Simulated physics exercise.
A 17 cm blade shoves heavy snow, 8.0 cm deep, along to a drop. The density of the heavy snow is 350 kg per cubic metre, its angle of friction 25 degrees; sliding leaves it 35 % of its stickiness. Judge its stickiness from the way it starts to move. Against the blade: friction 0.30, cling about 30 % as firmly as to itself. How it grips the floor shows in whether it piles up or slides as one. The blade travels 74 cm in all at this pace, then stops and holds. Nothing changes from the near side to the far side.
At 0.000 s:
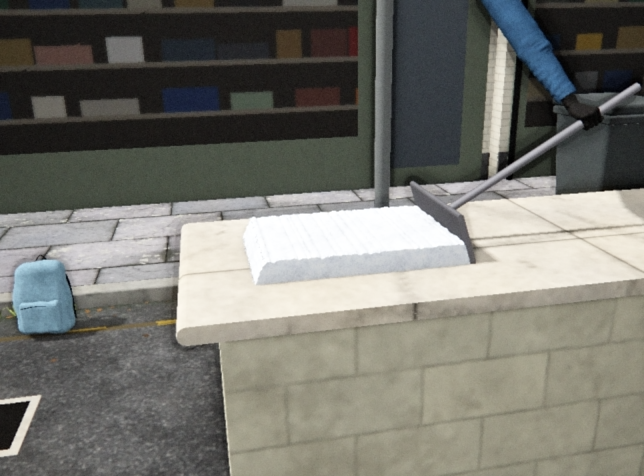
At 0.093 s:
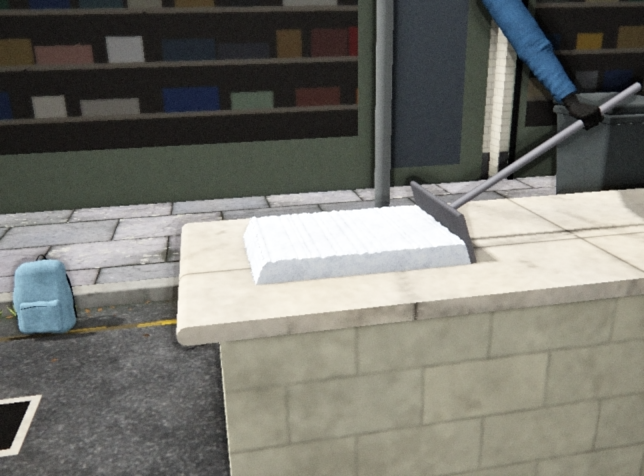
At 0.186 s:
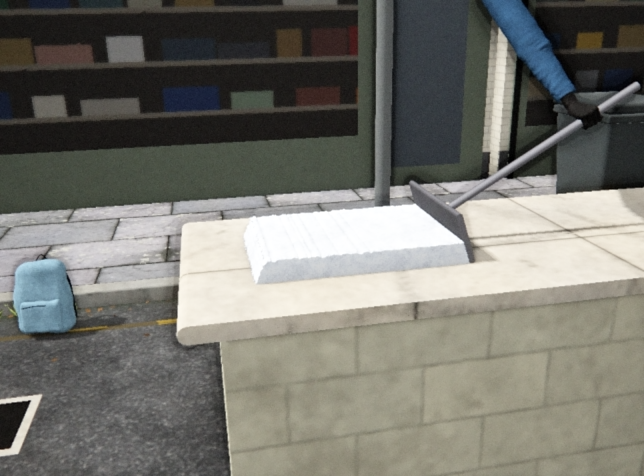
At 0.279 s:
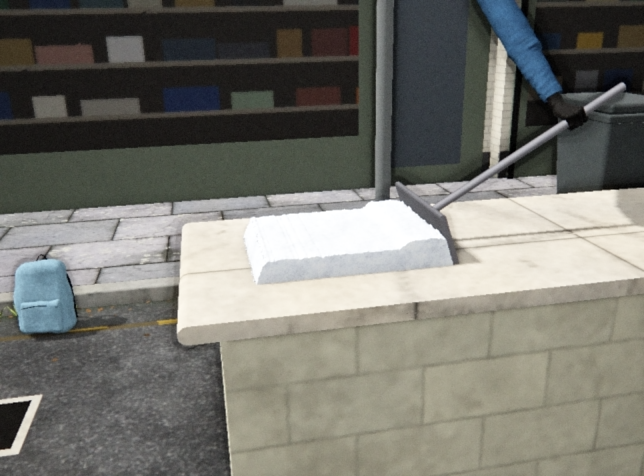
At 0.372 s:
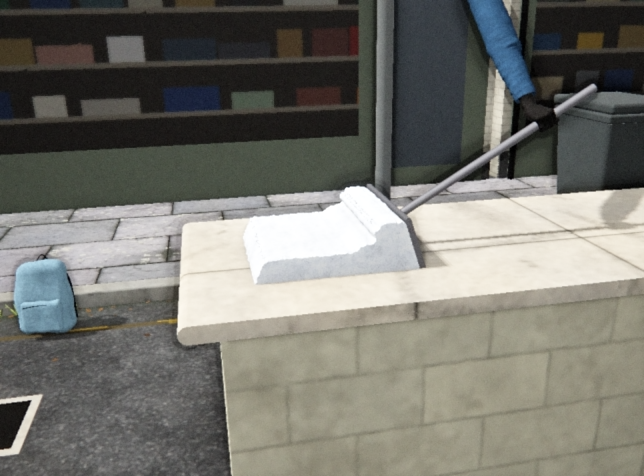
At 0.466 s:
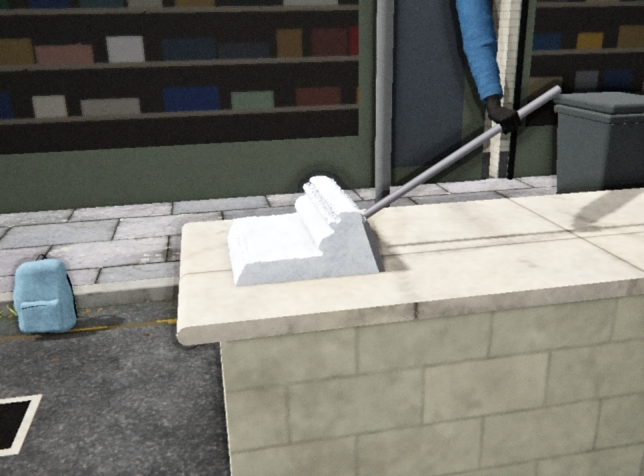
Gloved hand in a blue sleeve pushing a long-handled blade leftward along a pale stone ledge, heaping white snow into a ridge.
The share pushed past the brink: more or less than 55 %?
The share pushed past the brink is less than 55 %.
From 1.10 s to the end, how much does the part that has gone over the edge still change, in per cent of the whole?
About 1 %.
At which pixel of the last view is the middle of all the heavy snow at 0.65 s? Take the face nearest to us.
Around (236, 266).
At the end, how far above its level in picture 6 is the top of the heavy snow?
Some 0 cm.
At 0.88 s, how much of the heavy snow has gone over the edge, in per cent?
About 18 %.
After 0.65 s, 0 % has gone over the edge.
After 0.88 s, 18 % has gone over the edge.
After 1.10 s, 32 % has gone over the edge.
After 1.33 s, 32 % has gone over the edge.
After 2.18 s, at the end, 33 % has gone over the edge.
